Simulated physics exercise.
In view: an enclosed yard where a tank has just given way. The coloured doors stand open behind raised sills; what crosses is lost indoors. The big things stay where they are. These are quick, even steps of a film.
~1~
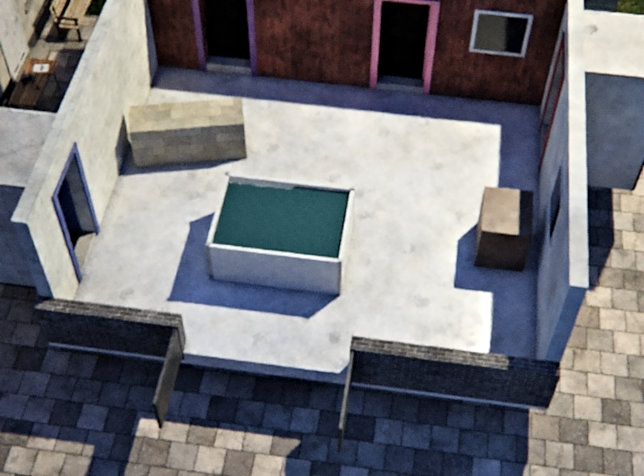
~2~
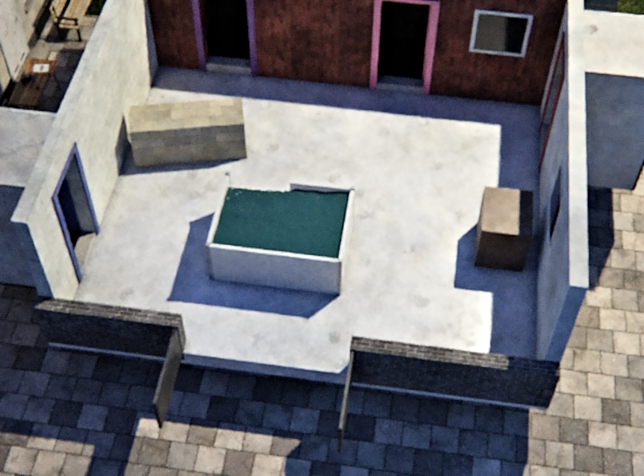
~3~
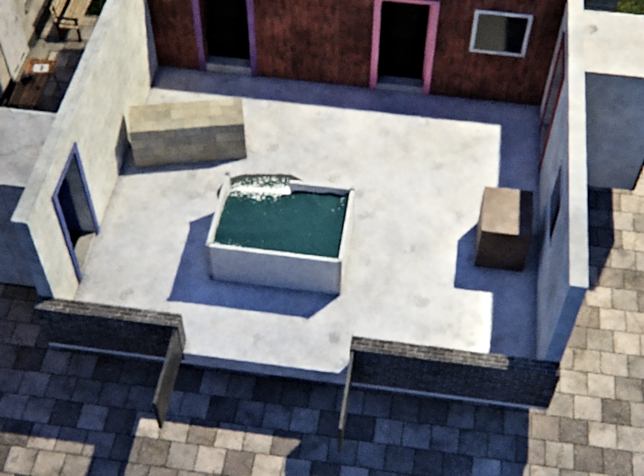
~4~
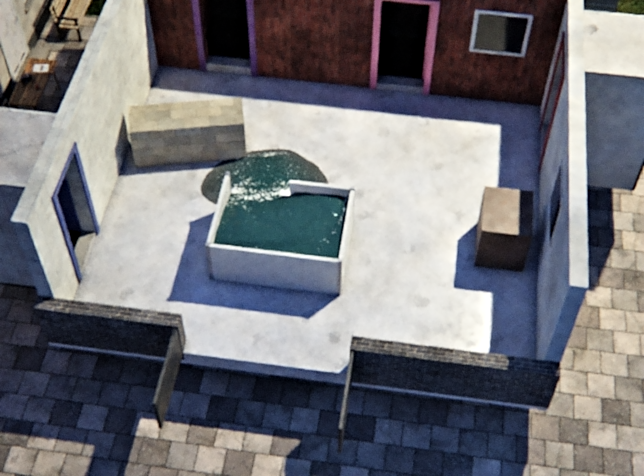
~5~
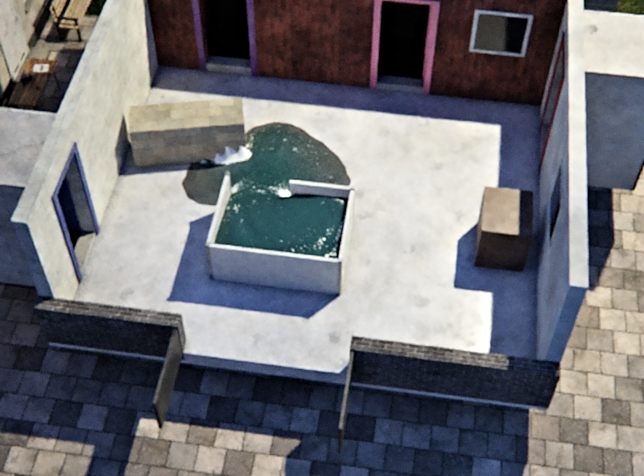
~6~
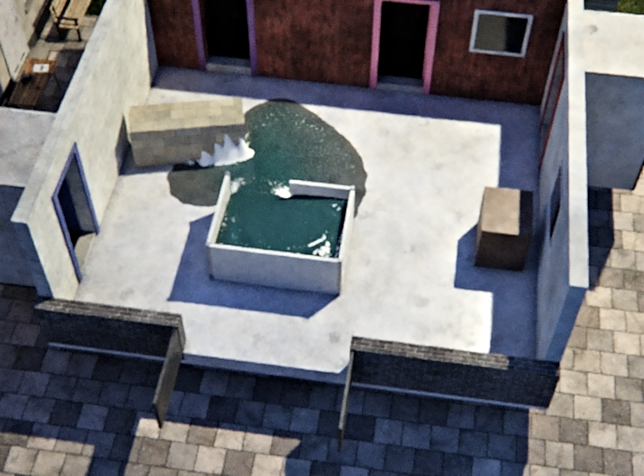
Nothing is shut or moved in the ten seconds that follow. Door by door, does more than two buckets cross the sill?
One by one: The pink door holds within the limit; the blue door holds within the limit; the red door holds within the limit; the purple door holds within the limit.
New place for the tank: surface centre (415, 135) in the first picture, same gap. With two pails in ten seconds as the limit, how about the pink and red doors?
The pink door takes more; the red door is under.
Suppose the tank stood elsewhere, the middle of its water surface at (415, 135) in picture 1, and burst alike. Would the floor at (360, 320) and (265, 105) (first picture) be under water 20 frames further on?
As listed: No water, wet.
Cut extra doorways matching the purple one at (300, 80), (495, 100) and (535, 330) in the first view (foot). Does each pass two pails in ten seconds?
As listed: Takes more, takes less, holds.
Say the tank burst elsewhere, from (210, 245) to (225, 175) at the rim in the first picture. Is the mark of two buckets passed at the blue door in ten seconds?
The blue door is over.
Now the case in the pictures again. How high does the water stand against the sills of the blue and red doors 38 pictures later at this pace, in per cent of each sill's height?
Near 60 and 50 in a hundred.
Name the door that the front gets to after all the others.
The door marked red.
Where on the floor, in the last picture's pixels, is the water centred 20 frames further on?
Roughly at (284, 180).
A moment on, water covers 25 % of the floor; the pink door not reached, the blue door not reached, the red door not reached, the purple door wet at the sill, nothing in.
Next, water covers 30 % of the floor; the pink door wet at the sill, nothing in, the blue door wet at the sill, nothing in, the red door not reached, the purple door wet at the sill, nothing in.
Then, water covers 50 % of the floor; the pink door under two buckets in, the blue door wet at the sill, nothing in, the red door wet at the sill, nothing in, the purple door wet at the sill, nothing in.
Later, water covers 80 % of the floor; the pink door under two buckets in, the blue door wet at the sill, nothing in, the red door wet at the sill, nothing in, the purple door wet at the sill, nothing in.
In the end, water covers 95 % of the floor; the pink door under two buckets in, the blue door wet at the sill, nothing in, the red door wet at the sill, nothing in, the purple door wet at the sill, nothing in.
